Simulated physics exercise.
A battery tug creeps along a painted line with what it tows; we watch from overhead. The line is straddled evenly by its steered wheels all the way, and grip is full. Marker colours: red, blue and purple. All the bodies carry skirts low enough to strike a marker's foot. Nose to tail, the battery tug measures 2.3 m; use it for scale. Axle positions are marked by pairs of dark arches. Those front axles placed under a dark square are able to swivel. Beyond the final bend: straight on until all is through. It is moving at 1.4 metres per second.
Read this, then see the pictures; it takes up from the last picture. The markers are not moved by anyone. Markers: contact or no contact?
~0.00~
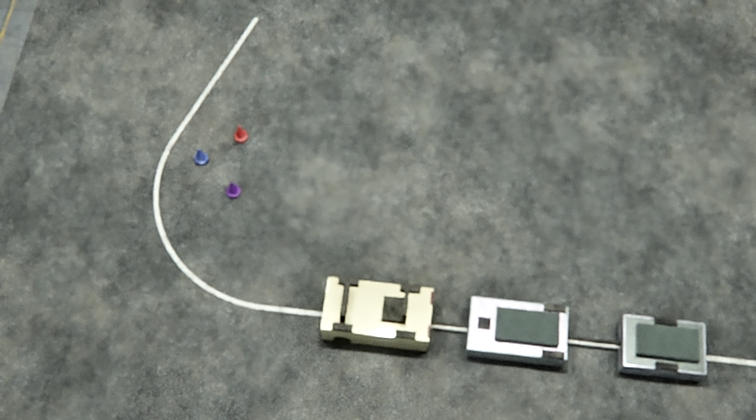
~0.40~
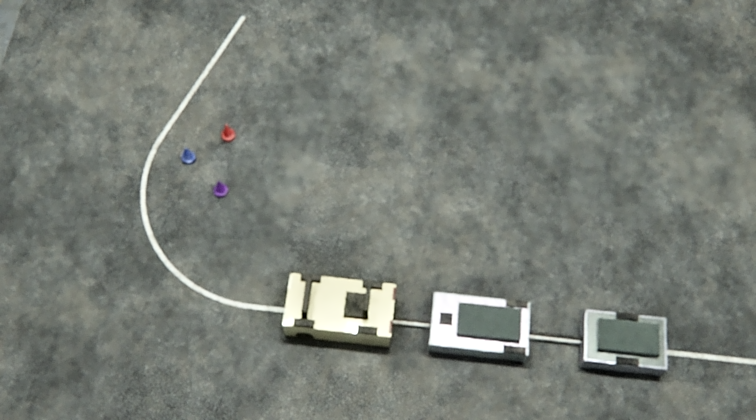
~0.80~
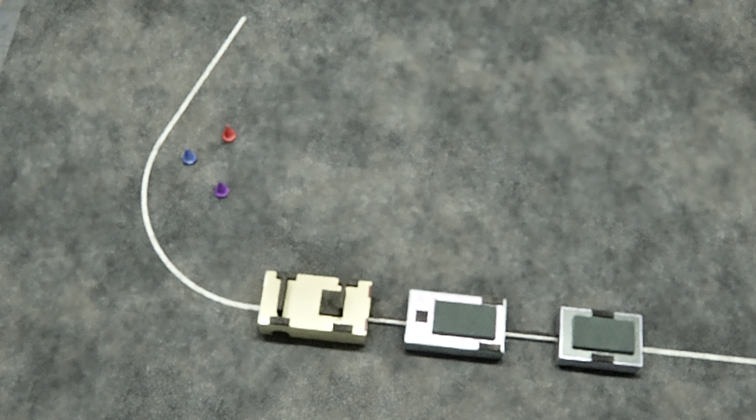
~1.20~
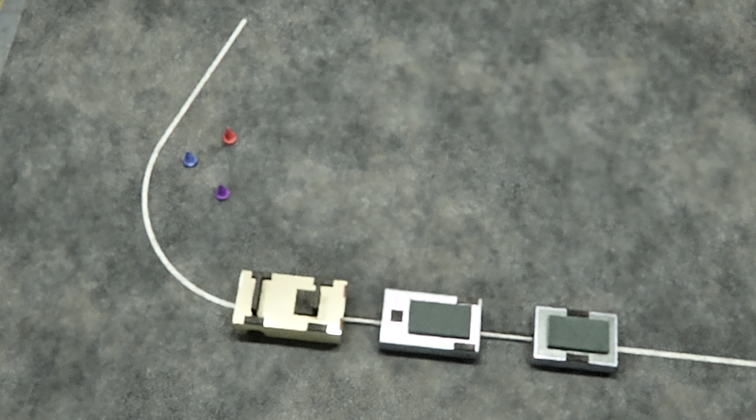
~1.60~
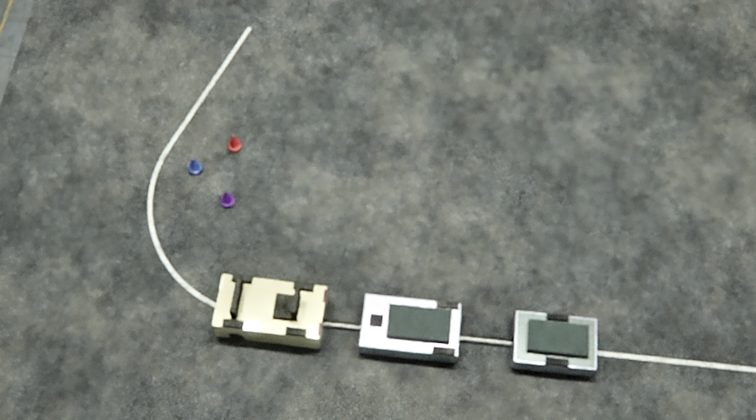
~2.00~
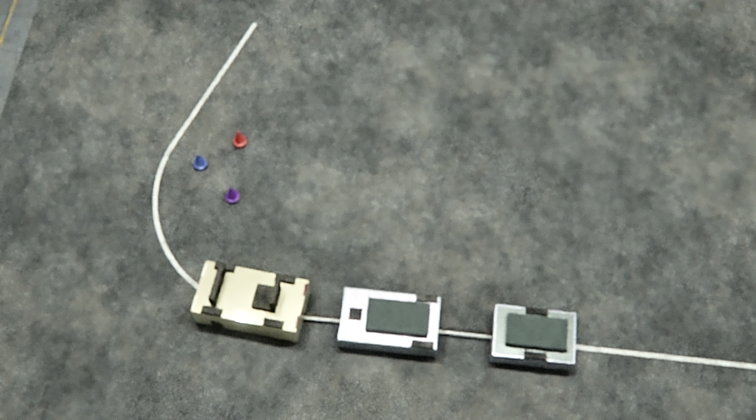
Red contact, blue contact, purple contact.
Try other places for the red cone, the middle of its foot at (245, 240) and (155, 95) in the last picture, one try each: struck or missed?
The first place is contacted and the second is left alone.
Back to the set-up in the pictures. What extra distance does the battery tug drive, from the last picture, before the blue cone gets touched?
After roughly 4.5 metres.
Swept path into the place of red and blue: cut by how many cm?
About: Red 5, blue 55.
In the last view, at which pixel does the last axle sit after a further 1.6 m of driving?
Roughly at (465, 326).
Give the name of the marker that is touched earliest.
The blue one.
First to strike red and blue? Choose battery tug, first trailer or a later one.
Red: One further back, blue: The battery tug.
By 4.2 s, the last axle is at (404, 319) of the last picture, on the line.
By 5.4 s, the last axle is at (342, 309) of the last picture, 10 cm off the line; the battery tug has hit blue.
By 8.5 s, the last axle is at (218, 229) of the last picture, 115 cm off the line; the second trailer has hit purple.
By 10.0 s, the last axle is at (205, 158) of the last picture, 110 cm off the line; the second trailer has hit red.
By 13.1 s, the last axle is at (256, 16) of the last picture, 20 cm off the line; 3 of 3 struck in all.
